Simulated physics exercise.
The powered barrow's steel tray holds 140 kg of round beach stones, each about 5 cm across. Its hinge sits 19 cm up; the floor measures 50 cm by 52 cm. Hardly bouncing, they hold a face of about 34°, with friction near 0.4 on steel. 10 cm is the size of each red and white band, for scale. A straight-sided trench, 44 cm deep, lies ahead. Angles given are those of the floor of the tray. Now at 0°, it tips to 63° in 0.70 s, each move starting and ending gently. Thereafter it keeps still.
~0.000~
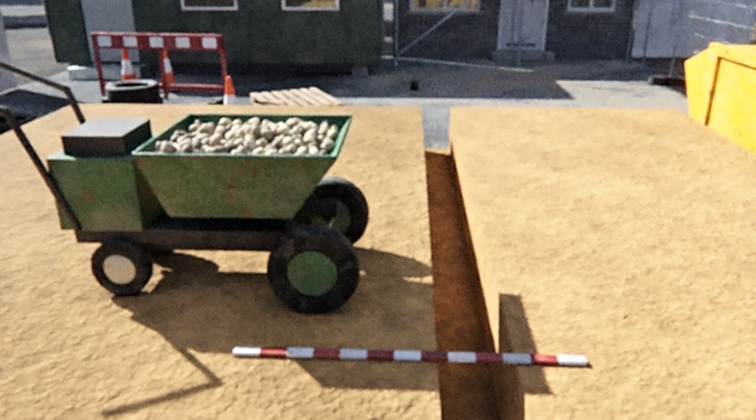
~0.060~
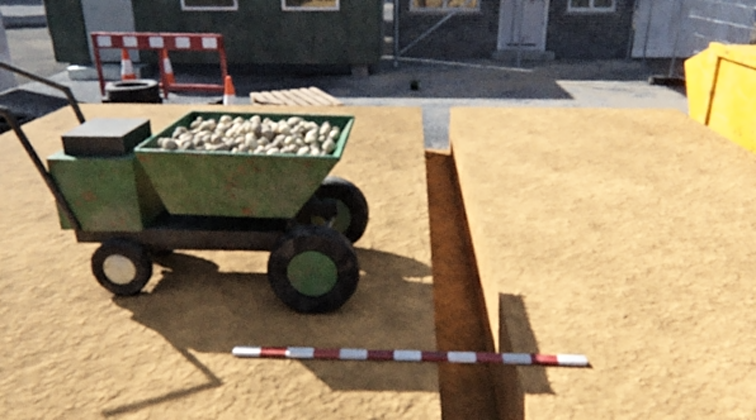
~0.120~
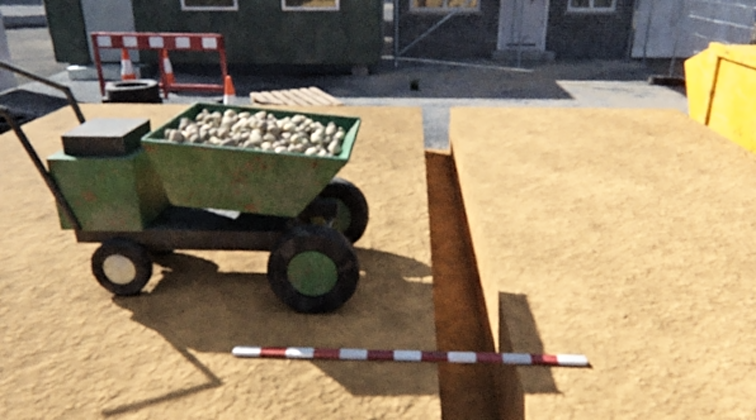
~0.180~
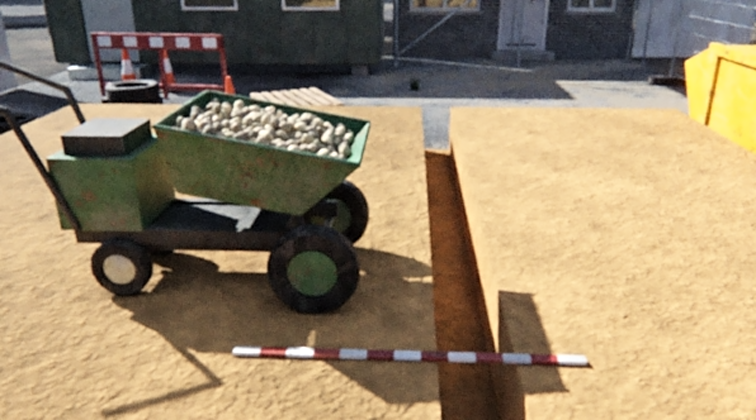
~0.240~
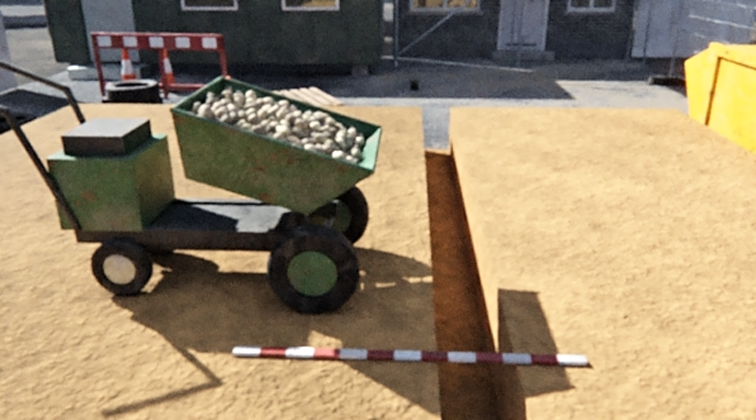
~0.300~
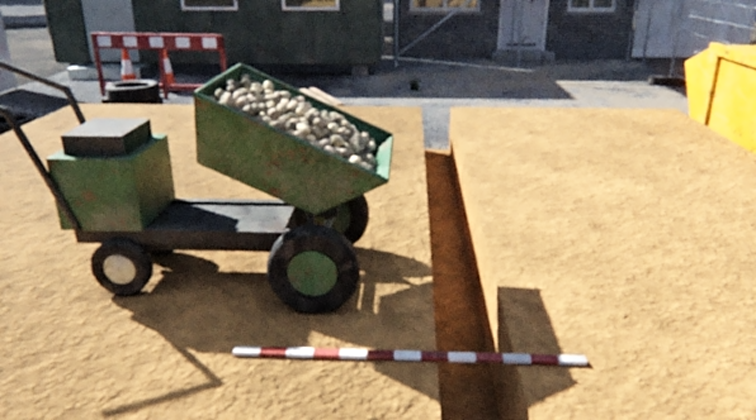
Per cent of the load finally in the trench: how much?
Approx. 62 %.
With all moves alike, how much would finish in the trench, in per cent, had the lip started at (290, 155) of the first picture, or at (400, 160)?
About 75 and 25 per cent.
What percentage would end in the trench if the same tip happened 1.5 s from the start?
Close to 80 per cent then.
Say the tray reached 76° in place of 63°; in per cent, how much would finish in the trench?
Expect roughly 55 per cent.
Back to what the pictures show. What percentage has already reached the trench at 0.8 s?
Close to 20 per cent has got there by then.
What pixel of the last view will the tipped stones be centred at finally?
The stones end up centred near (478, 334).
After 0.5 s the floor is at 53°; 100 % in the tray; the foremost stones are at (415, 192).
After 0.8 s the floor is at 63°; 75 % in the tray, 22 % in the trench, 3 % past the trench; the foremost stones are at (511, 269).
After 1.1 s the floor is at 63°; 33 % in the tray, 30 % in the trench, 37 % past the trench; the foremost stones are at (657, 293).
After 3.1 s the floor is at 63°; 0 % in the tray, 62 % in the trench, 37 % past the trench; the foremost stones are past the picture's edge.
